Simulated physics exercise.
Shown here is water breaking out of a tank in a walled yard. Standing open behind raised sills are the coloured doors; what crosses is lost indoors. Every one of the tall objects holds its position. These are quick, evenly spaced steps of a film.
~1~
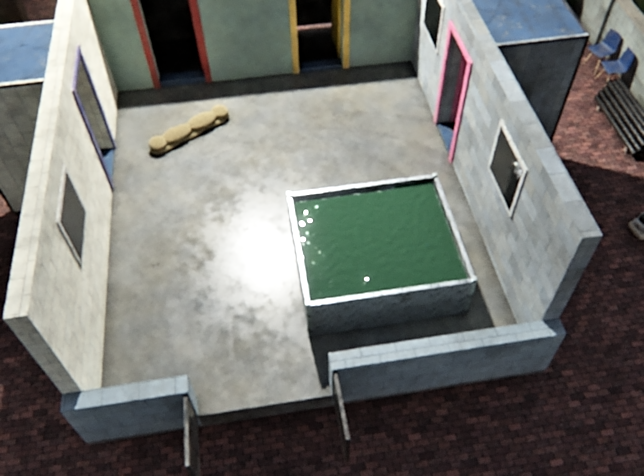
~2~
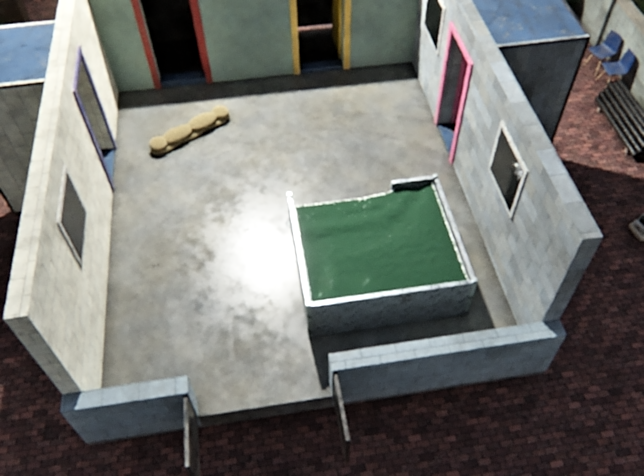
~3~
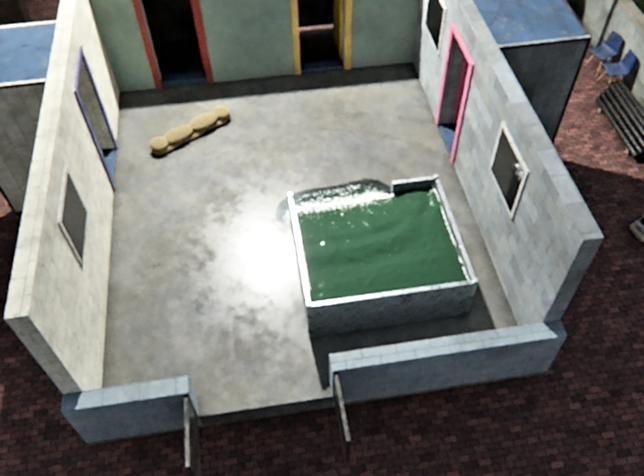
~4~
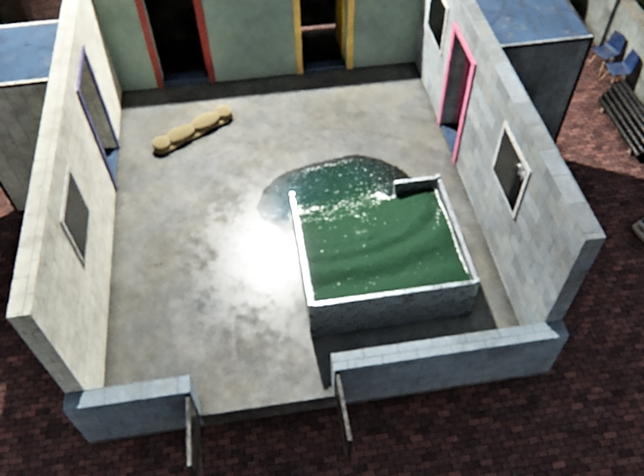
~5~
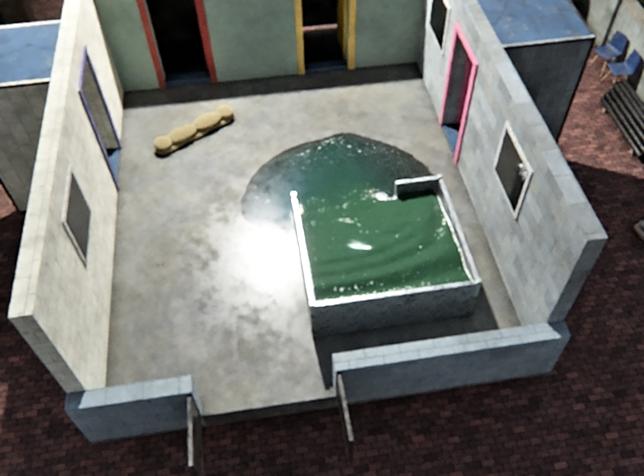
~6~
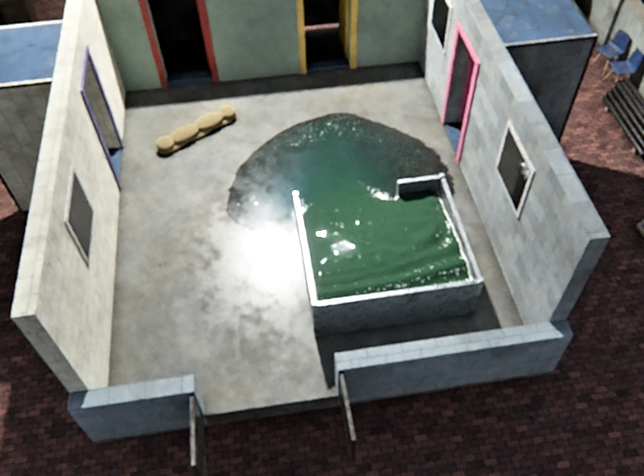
In a walled yard, green water breaks from a tank's far side and spreads across the floor.
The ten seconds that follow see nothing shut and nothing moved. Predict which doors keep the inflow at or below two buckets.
In order: Red door: Two buckets at most; yellow door: Above two buckets; pink door: Above two buckets; blue door: Above two buckets.
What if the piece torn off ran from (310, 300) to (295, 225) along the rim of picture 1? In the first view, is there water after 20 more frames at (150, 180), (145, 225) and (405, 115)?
In the order you gave them, I get drenched, drenched, still bare.
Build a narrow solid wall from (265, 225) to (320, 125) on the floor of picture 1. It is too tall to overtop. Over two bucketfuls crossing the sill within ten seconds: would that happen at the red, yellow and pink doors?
The red one keeps below it; the yellow one lets more in; the pink one takes more.
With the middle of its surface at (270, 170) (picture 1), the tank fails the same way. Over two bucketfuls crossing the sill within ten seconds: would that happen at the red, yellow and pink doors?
Red exceeds the limit, yellow exceeds the limit, pink exceeds the limit.
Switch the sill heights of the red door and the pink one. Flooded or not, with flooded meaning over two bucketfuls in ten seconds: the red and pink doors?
The red door runs over, the pink door stays within.
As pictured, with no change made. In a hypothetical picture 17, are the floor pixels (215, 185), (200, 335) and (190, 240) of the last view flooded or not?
Result, in the order given: Wetted / not wetted / not wetted.
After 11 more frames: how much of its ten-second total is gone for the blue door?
Near 0 in a hundred.
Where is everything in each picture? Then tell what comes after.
The first frame shows the tank at (376, 238) is whole and still.
In the second frame, the front is at a hidden place, out from the gap on the tank's far side.
In the third frame, the front is at a hidden place, out from the gap on the tank's far side.
In the fourth frame, the front is at (359, 159), out from the gap on the tank's far side.
In the fifth frame, water pours out on the tank's far side and has run to (351, 137).
In the sixth frame, the front is at (338, 116), out from the gap on the tank's far side.
A moment on, water covers 40 % of the floor; the red door not reached, the yellow door over two buckets in, the pink door wet at the sill, nothing in, the blue door not reached.
Next, water covers 50 % of the floor; the red door wet at the sill, nothing in, the yellow door far over two buckets in, the pink door under two buckets in, the blue door not reached.
Then, water covers 60 % of the floor; the red door wet at the sill, nothing in, the yellow door far over two buckets in, the pink door under two buckets in, the blue door over two buckets in.
Later, water covers 85 % of the floor; the red door wet at the sill, nothing in, the yellow door far over two buckets in, the pink door over two buckets in, the blue door over two buckets in.
In the end, water covers 95 % of the floor; the red door wet at the sill, nothing in, the yellow door far over two buckets in, the pink door far over two buckets in, the blue door over two buckets in.
